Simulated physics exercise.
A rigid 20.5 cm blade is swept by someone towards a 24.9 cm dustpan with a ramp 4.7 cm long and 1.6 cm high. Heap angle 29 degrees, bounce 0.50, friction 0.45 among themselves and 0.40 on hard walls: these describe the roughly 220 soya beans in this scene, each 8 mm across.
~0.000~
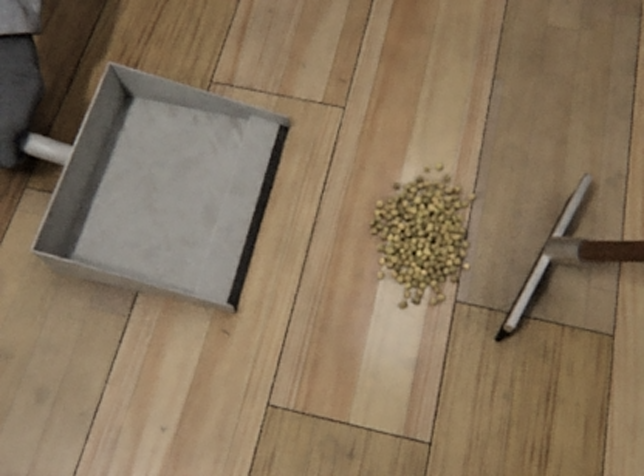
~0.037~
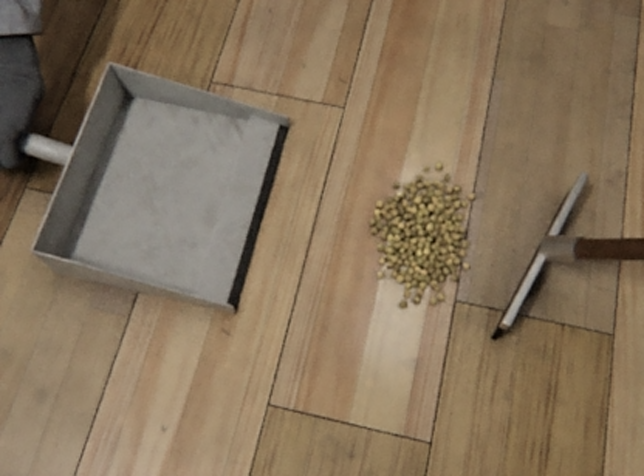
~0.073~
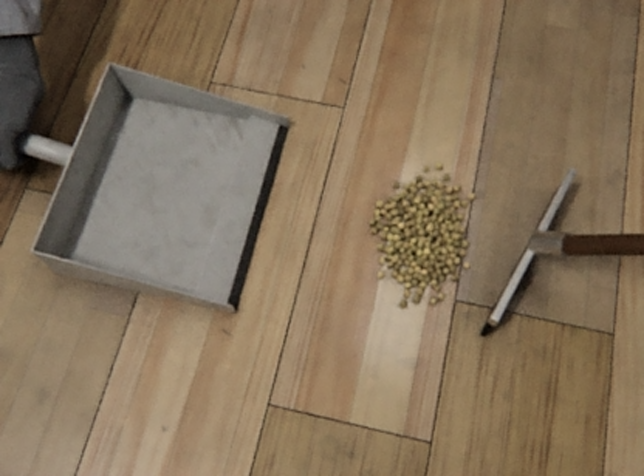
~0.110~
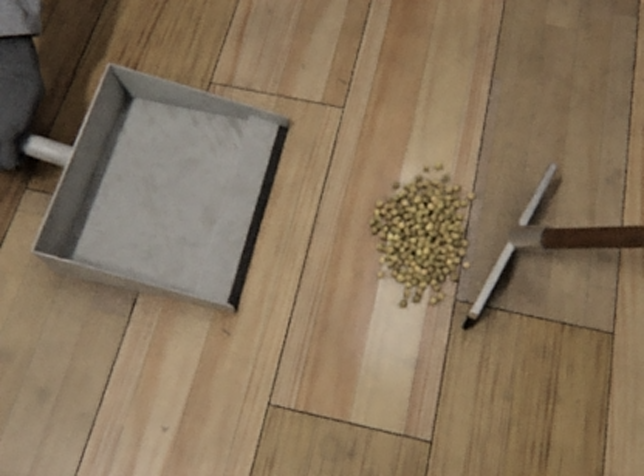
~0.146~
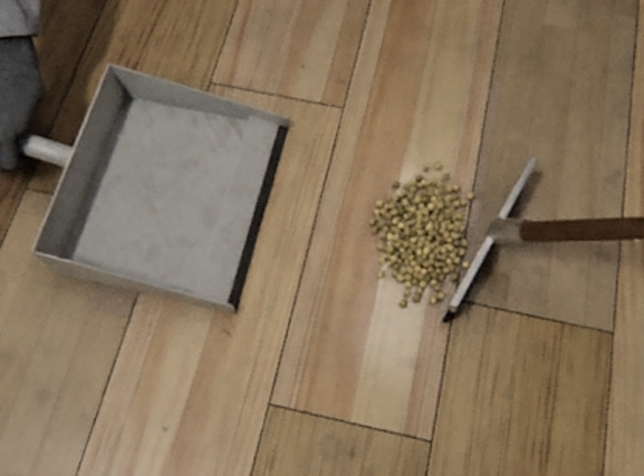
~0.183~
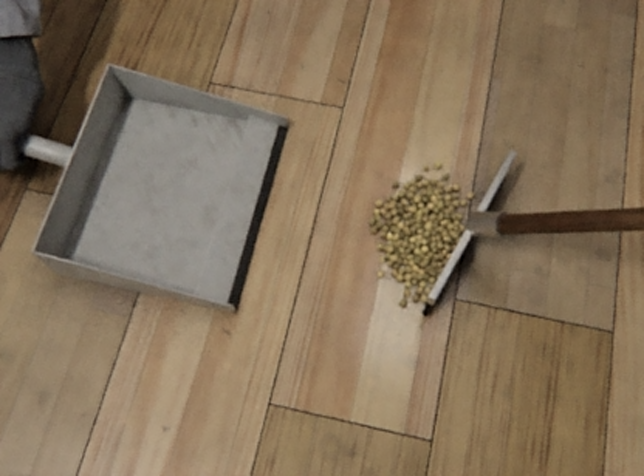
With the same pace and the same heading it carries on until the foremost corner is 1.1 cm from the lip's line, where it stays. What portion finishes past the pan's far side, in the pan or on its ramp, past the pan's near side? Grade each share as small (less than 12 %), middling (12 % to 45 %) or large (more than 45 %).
Past the pan's far side - middling, in the pan or on its ramp - middling, past the pan's near side - small.
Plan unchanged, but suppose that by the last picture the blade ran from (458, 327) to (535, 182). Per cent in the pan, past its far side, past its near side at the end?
Pan 0 % / far 0 % / near 0 %.
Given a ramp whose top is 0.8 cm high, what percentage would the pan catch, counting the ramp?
Near 30 per cent, then.
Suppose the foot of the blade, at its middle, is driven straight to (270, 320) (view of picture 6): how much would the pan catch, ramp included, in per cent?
About 0 per cent.
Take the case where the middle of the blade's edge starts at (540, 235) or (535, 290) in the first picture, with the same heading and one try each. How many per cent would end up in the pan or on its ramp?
The two tries give some 20 % and some 20 %.
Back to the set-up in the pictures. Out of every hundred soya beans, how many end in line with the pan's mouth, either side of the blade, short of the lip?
I'd put it near 60 per cent.
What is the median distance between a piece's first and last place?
Around 20 centimetres.
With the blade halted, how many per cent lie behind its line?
Around 5 in a hundred.
Then, at 0.35 s, middle of the blade 14 cm from the lip; 0 % over the lip, far side 5 %, near side 0 %.
After 0.46 s, middle of the blade 7 cm from the lip; 0 % over the lip, far side 10 %, near side 0 %.
Then, at 0.70 s, middle of the blade 4 cm from the lip; 25 % over the lip, far side 20 %, near side 0 %.
In the end, at 1.3 s, far side 20 %, pan 20 %, near side 0 %, in front of the lip or behind the blade 60 %.
